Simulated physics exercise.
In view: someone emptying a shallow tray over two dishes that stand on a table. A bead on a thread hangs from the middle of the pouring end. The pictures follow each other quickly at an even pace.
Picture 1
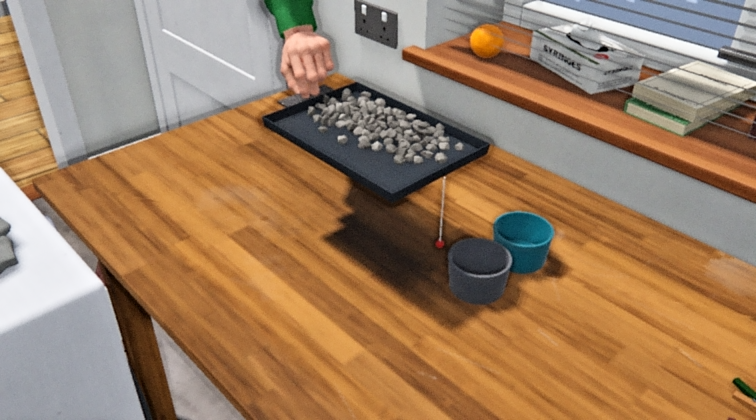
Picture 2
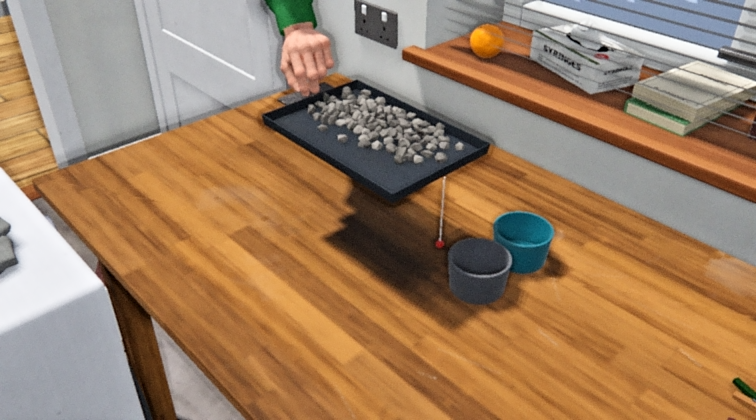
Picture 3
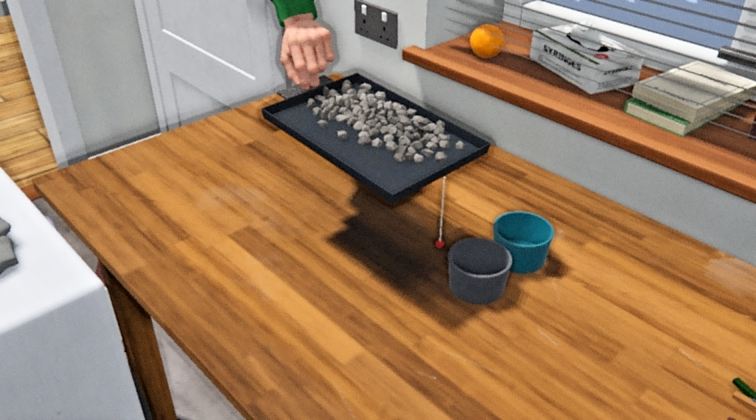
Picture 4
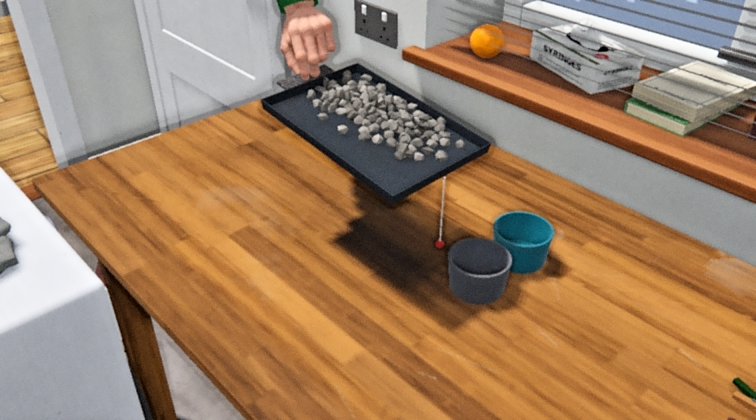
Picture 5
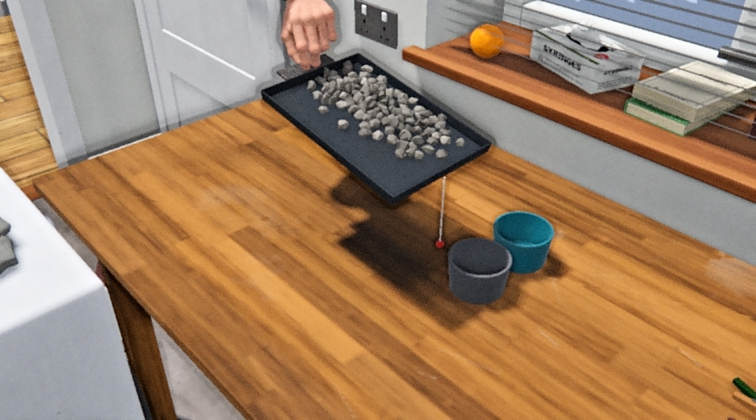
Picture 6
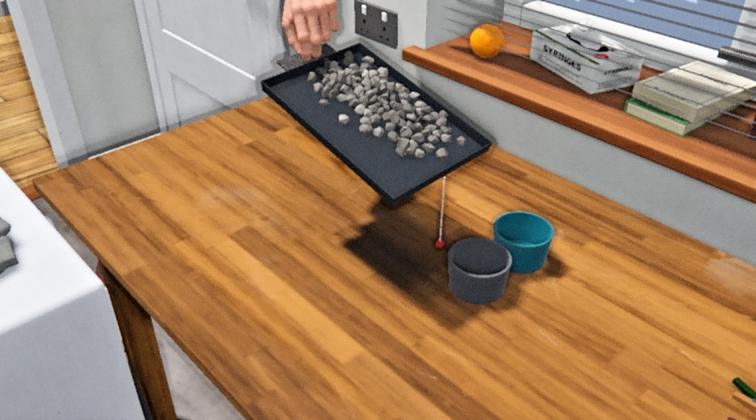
A hand with a green sleeve holds the far end of a shallow black tray above a wooden table, seen from above in a room with a white door and a windowsill. Grey gravel lies in the tray, a red bead hangs on a thread beneath its near end, and a dark grey dish and a teal dish stand close by. The hand slowly raises the far end, steepening the tray slightly, while the dishes and the view stay still.
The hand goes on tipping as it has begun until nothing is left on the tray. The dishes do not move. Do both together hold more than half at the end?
Caught overall: Only the smaller part.
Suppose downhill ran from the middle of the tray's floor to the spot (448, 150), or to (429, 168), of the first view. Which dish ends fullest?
First left, then the dish on the left.
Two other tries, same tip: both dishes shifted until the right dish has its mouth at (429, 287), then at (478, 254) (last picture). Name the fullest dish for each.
The first try: The right one. The second: The left one.
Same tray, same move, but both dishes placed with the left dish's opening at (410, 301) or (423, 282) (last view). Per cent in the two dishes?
The first gives 70 %, the second 60 %.
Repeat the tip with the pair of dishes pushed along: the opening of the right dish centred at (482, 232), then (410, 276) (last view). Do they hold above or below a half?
First not half, then not half.
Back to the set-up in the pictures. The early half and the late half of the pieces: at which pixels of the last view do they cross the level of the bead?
At about (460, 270), then at (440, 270).
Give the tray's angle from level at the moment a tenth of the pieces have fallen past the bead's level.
Roughly 65°.
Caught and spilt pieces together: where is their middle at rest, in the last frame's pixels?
Near (451, 310).
Just after the last frame, tray tipped steeply; almost all on the tray; about a tenth in the air.
A moment on, tray tipped right over; roughly half on the tray; about a tenth in the left dish; roughly a third outside both; just a few in the air.
Further on, tray tipped past a quarter turn; roughly a quarter in the left dish; the larger part outside both.
When it is over, tray tipped past a quarter turn; roughly a quarter in the left dish; not one in the right dish; the larger part outside both.
